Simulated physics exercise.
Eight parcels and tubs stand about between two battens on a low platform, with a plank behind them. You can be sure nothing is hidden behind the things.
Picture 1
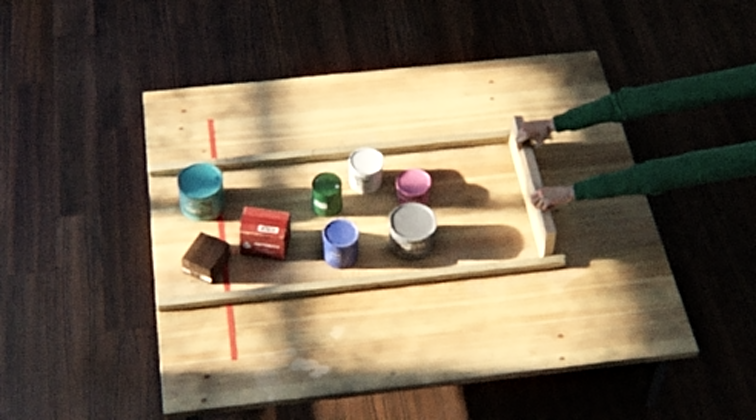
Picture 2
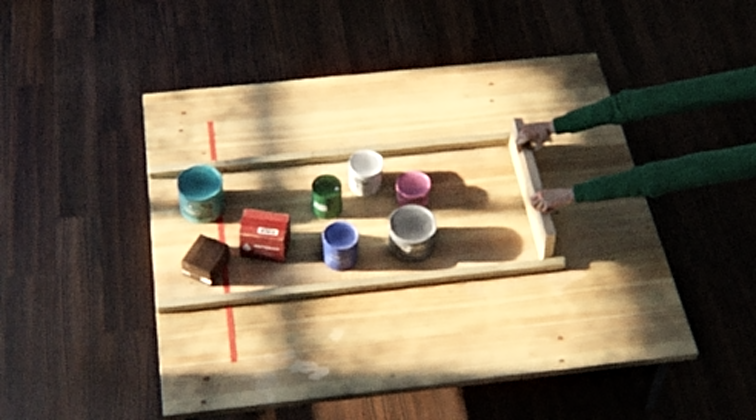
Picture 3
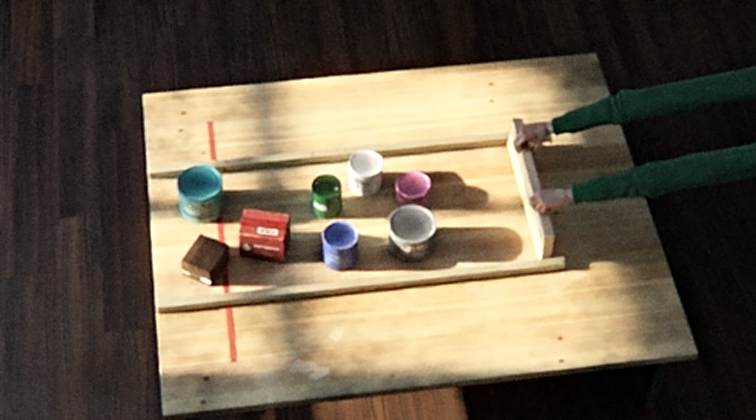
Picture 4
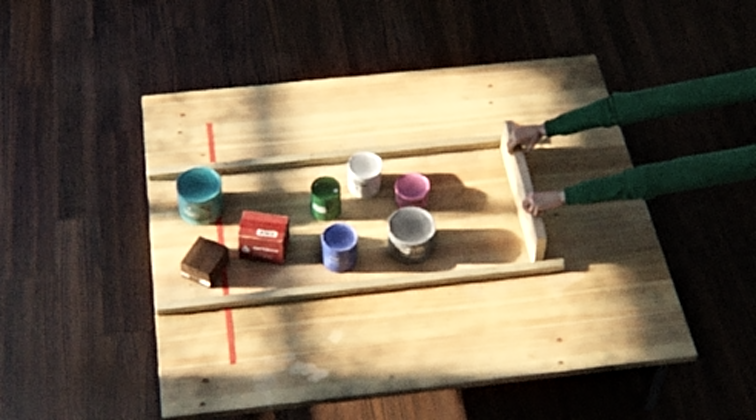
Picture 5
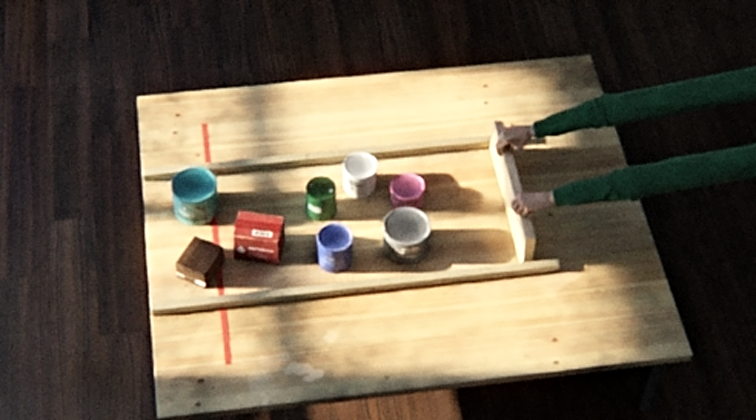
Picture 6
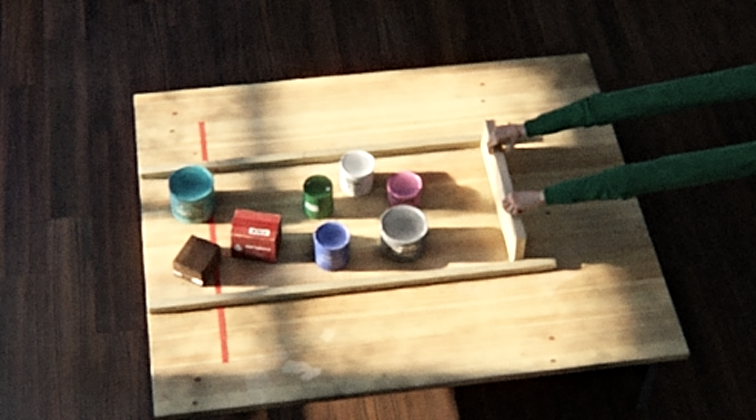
On a pale wooden platform over a dark plank floor, seen from above at an angle, two battens form a lane crossed by a red line near its left end. Turquoise, green, white, pink, blue and grey tubs stand between them with a red parcel and a brown box. Green-sleeved arms slide a plank slowly leftward from the right, the items stay put, and the view shifts very slightly.
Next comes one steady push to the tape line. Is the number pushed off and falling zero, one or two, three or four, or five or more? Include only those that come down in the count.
Fallen: One or two.
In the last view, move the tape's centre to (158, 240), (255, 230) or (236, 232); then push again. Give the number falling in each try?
Tallies in the order given: 8, 0, 0.
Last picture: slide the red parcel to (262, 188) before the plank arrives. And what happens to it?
Result: The red parcel keeps its place.
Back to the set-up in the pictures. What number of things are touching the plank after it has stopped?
I count 3 of them.
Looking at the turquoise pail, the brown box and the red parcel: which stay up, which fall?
Result - turquoise pail dropped, brown box dropped, red parcel retained.
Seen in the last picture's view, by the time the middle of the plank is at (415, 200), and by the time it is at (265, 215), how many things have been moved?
Counting first: 2, next 8.
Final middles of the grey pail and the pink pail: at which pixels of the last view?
Close to (191, 257); the other close to (195, 223).
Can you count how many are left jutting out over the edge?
My count gives 2.
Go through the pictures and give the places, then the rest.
Brown box (206, 258); turquoise pail (201, 193); red parcel (265, 234); plank (532, 186); tape (221, 232), in the first frame.
Turquoise pail (201, 195); white pail (366, 174), in the second frame.
Red parcel (265, 236); grey pail (412, 235), in the third frame.
Brown box (205, 261); plank (523, 191), in the fourth frame.
Turquoise pail (195, 197); pink pail (407, 193), in the fifth frame.
Brown box (197, 260); turquoise pail (192, 195); red parcel (256, 237); plank (503, 190); tape (212, 234), in the sixth frame.
Soon after, none off yet; brown box at rest near (197, 260); turquoise pail at rest near (192, 195); red parcel at rest near (256, 237).
Then, none off yet; brown box at rest near (197, 260); turquoise pail at rest near (192, 195); red parcel moved a little near (235, 235).
By the end, the number that fall off is one or two; fallen, turquoise pail and brown box.
